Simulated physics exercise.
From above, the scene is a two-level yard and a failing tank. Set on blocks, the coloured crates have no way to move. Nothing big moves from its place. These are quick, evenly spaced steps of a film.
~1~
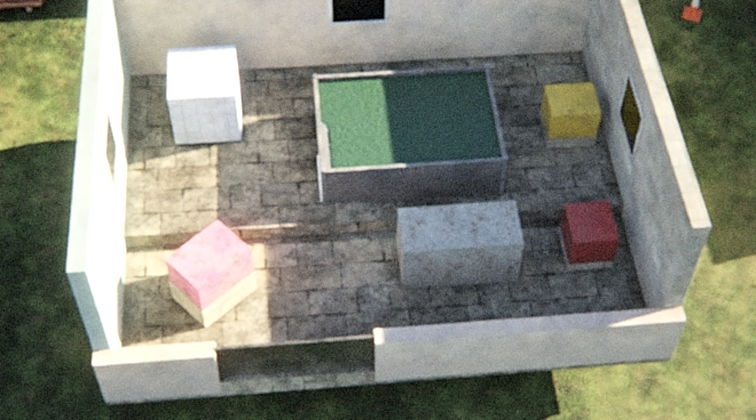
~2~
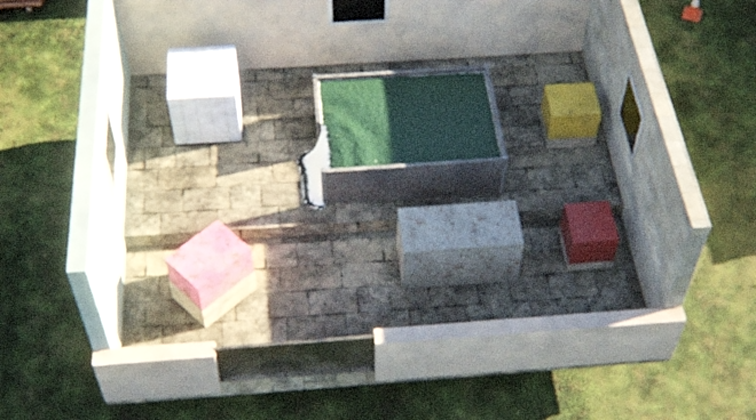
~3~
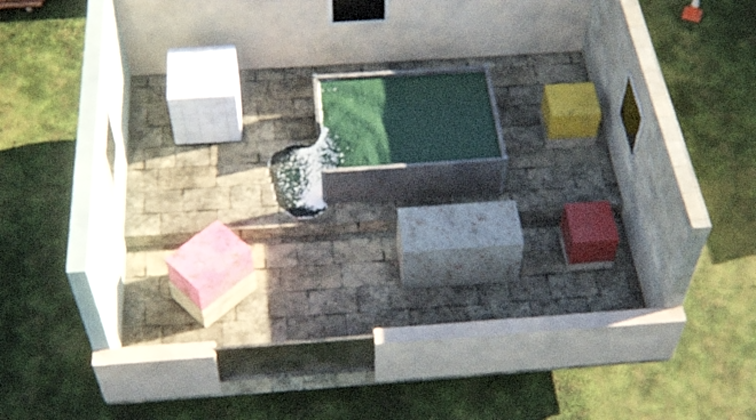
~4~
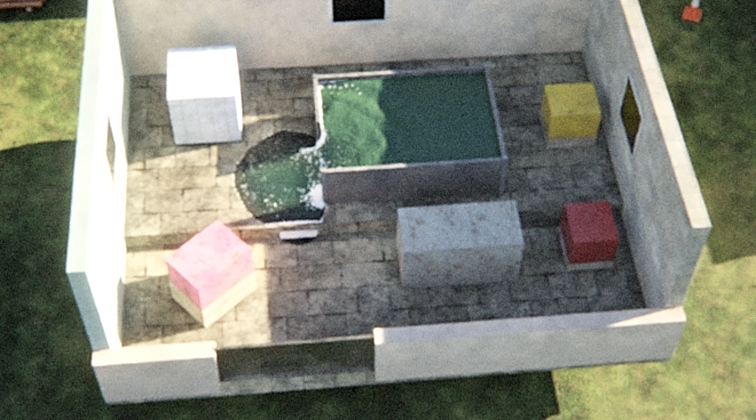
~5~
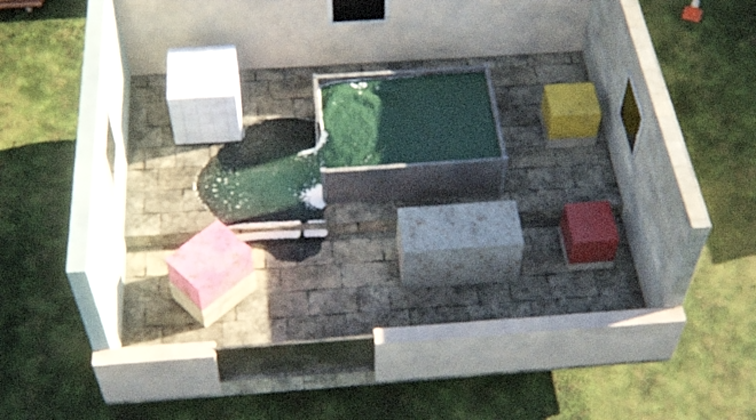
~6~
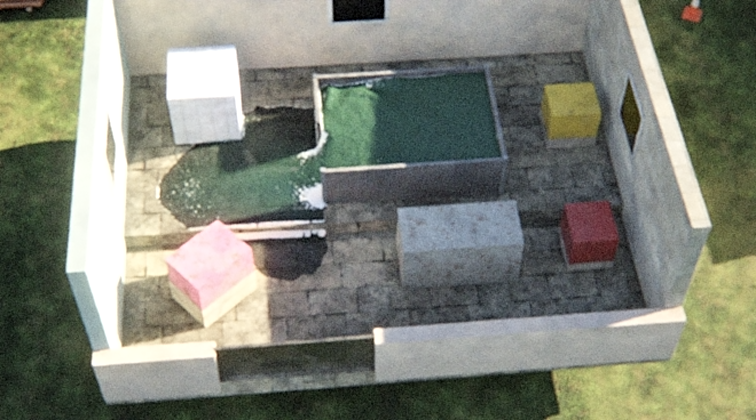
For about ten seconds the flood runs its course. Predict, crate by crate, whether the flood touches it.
My prediction: The pink crate remains untouched; the yellow crate remains untouched; the red crate is touched.
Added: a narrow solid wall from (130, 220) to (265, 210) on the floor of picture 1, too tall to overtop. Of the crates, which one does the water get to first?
First comes the one in pink.
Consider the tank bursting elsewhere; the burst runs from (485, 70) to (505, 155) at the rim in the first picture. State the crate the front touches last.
Answer: The one in pink.
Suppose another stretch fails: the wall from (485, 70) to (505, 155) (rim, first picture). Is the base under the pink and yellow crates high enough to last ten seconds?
Note - pink crate remains untouched, yellow crate goes wet.
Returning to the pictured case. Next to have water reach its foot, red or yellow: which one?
Answer: The red one.
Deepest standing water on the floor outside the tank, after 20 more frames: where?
Approximate pixel: (121, 374).
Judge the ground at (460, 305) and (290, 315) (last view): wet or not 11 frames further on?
The first place is spared and the second is inundated.
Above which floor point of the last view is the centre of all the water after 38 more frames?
The water centres close to (327, 196).
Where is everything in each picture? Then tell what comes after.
The water tank at (408, 120) is whole and still, in the first frame.
Water pours out at (324, 169) and has run to (313, 204), in the second frame.
Water pours out at (324, 169) and has run to (279, 156), in the third frame.
Water pours out at (324, 170) and has run to (238, 176), in the fourth frame.
The front is at (200, 187), out from the gap at (324, 170), in the fifth frame.
Water pours out at (324, 170) and has run to (165, 198), in the sixth frame.
A moment on, water covers 25 % of the floor; the pink crate water round its plinth, the yellow crate not reached, the red crate not reached.
Next, water covers 35 % of the floor; the pink crate water round its plinth, the yellow crate not reached, the red crate not reached.
Then, water covers 50 % of the floor; the pink crate water round its plinth, the yellow crate not reached, the red crate not reached.
Later, water covers 80 % of the floor; the pink crate water round its plinth, the yellow crate not reached, the red crate water round its plinth.
In the end, water covers 90 % of the floor; the pink crate stayed above the water, the yellow crate stayed above the water, the red crate was topped.
